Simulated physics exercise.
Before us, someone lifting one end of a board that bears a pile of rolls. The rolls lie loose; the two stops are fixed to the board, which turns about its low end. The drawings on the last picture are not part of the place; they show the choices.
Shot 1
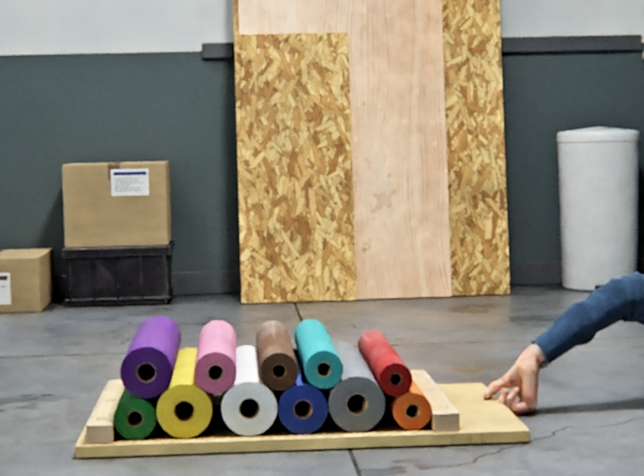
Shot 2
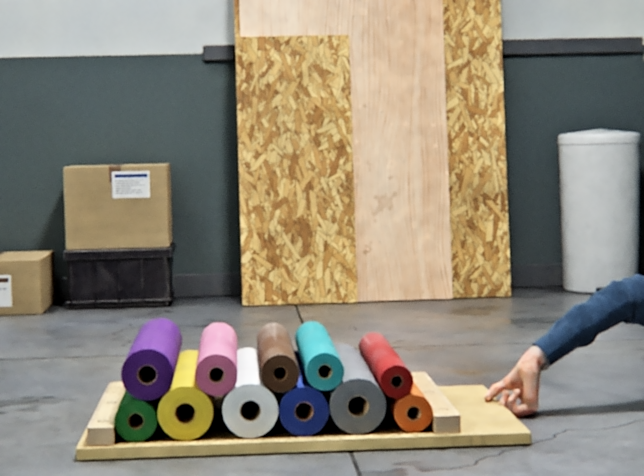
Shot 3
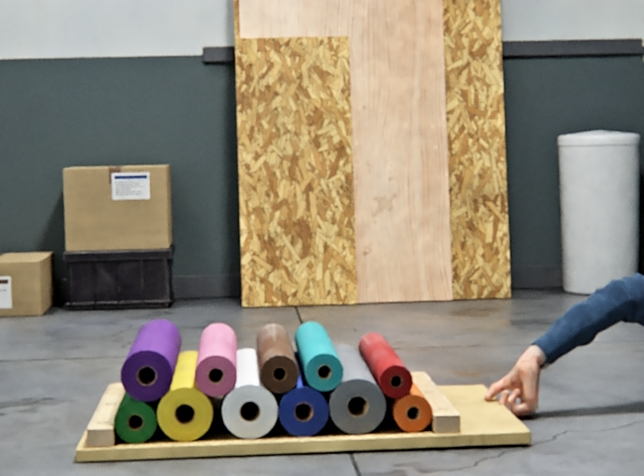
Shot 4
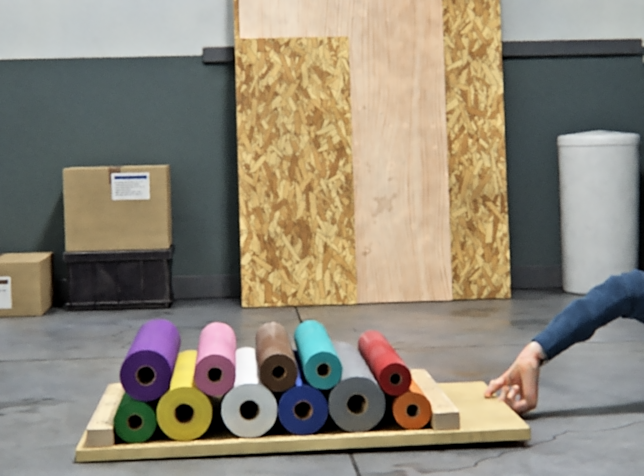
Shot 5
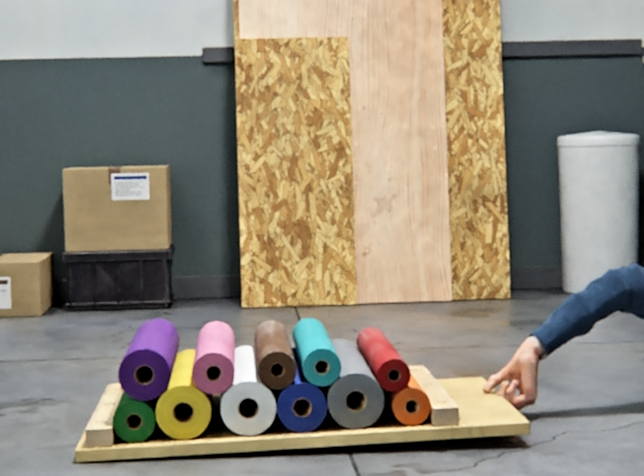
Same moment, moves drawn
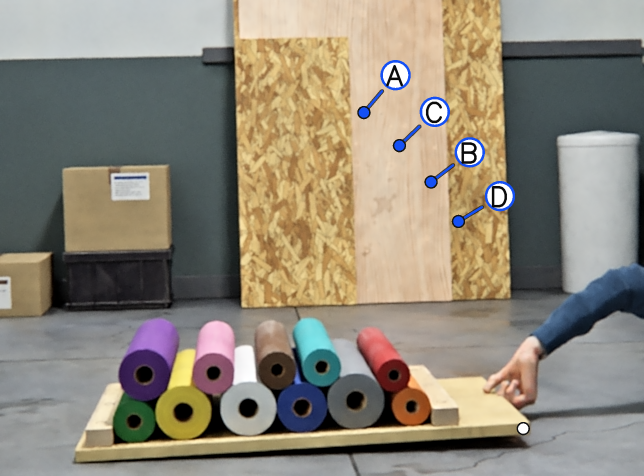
The video shows a hand at the right end of a wooden board bearing two layers of colourful rolls between wooden blocks, barely moving at first, then raising that end very slightly while the rolls keep their arrangement.
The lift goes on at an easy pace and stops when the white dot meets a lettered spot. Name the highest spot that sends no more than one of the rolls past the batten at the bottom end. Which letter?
D is the limit.
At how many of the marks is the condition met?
One of the four.
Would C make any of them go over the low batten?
Yes.
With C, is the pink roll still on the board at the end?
No.
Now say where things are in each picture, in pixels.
Grey roll (357, 404); orange roll (412, 411); purple roll (146, 372), in the first frame.
Purple roll (147, 374); red roll (397, 381), in the second frame.
Board (299, 411); grey roll (357, 406); orange roll (413, 413); white roll (250, 411), in the third frame.
Board (299, 410); green roll (135, 422); yellow roll (184, 413), in the fourth frame.
Board (298, 407); green roll (134, 421); yellow roll (183, 412), in the fifth frame.
On the marked copy, A at (364, 113); B at (431, 182); C at (399, 146); D at (459, 221); the white dot at (523, 429).
With D. Early on, board at 17°.
Further on, board at 30°.
At the end, board at 30°, one over the low batten (purple).
As for the rest, A four over the low batten (purple, brown, pink, turquoise); B two over the low batten (purple, pink); C four over the low batten (purple, brown, pink, turquoise).
